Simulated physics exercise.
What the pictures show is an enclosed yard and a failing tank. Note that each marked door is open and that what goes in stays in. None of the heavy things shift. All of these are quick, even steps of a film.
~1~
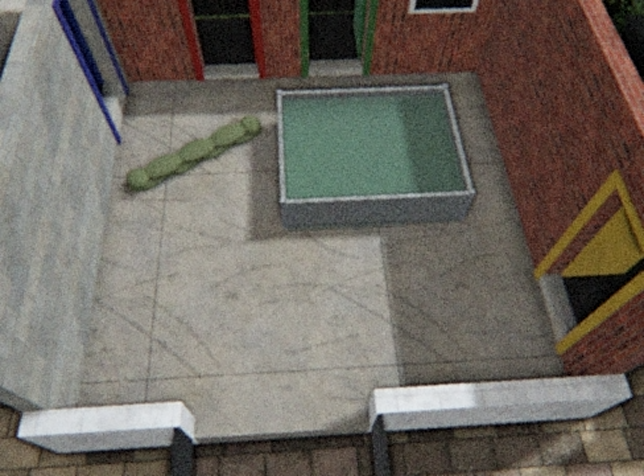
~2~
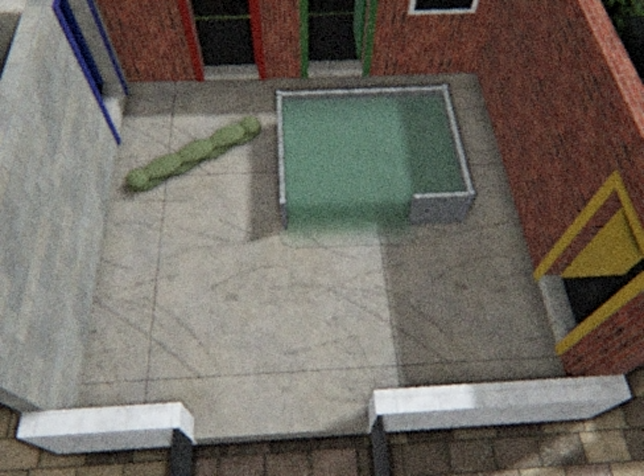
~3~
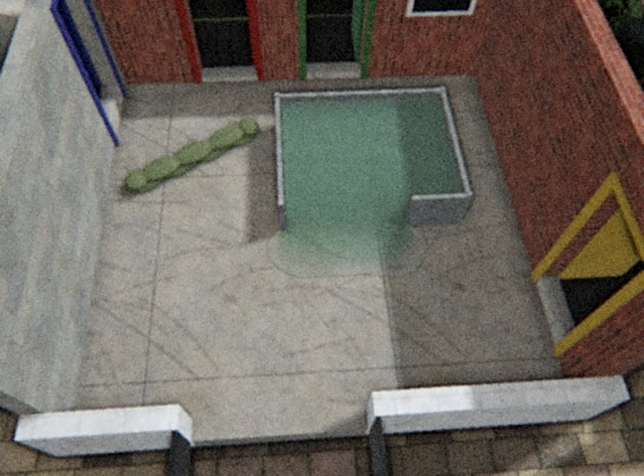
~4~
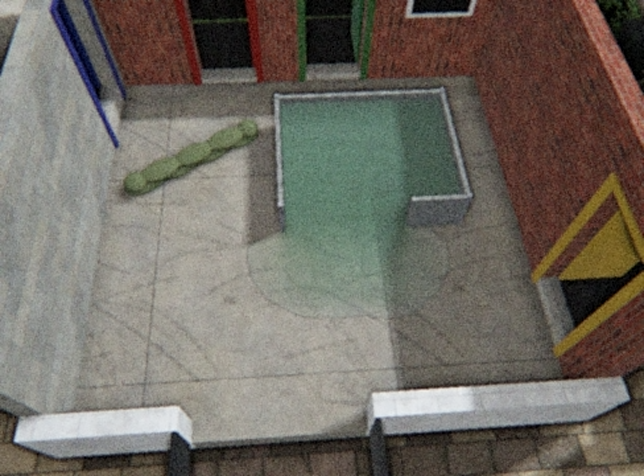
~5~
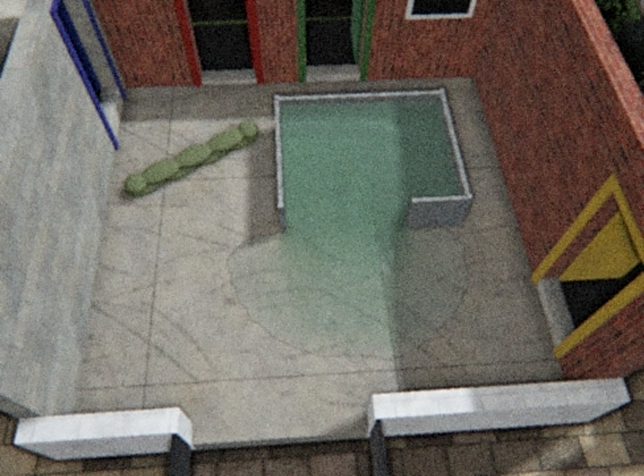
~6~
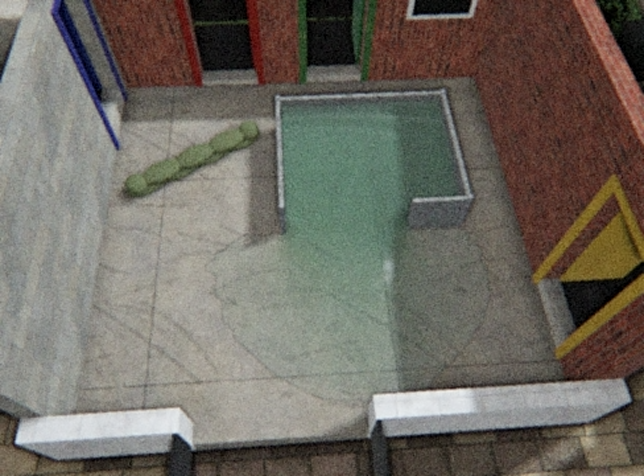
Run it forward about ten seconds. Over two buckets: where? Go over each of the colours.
Outcome: Green door: No more than two buckets; red door: No more than two buckets; blue door: No more than two buckets; yellow door: No more than two buckets.
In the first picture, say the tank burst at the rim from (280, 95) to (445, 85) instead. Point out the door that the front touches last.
Latest of all is the door marked yellow.
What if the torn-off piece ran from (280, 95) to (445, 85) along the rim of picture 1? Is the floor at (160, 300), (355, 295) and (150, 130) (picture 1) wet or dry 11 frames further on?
Unwetted, unwetted, submerged.
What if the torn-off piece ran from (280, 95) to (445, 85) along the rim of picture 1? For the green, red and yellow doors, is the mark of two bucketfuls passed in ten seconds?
Going door by door, the green one crosses the threshold, then the red one crosses the threshold, then the yellow one misses the threshold.
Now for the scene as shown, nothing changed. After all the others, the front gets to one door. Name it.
It's the one in red.
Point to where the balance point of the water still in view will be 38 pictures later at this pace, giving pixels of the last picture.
My reading is close to (372, 238).
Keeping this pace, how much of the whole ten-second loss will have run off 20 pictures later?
Near 55 in a hundred.
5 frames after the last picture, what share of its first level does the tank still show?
It comes to some 62 percent.
A moment on, water covers 35 % of the floor; the green door not reached, the red door not reached, the blue door not reached, the yellow door not reached.
Next, water covers 40 % of the floor; the green door not reached, the red door not reached, the blue door not reached, the yellow door wet at the sill, nothing in.
Then, water covers 50 % of the floor; the green door not reached, the red door not reached, the blue door not reached, the yellow door under two buckets in.
Later, water covers 75 % of the floor; the green door wet at the sill, nothing in, the red door not reached, the blue door wet at the sill, nothing in, the yellow door under two buckets in.
In the end, water covers 90 % of the floor; the green door wet at the sill, nothing in, the red door wet at the sill, nothing in, the blue door wet at the sill, nothing in, the yellow door under two buckets in.
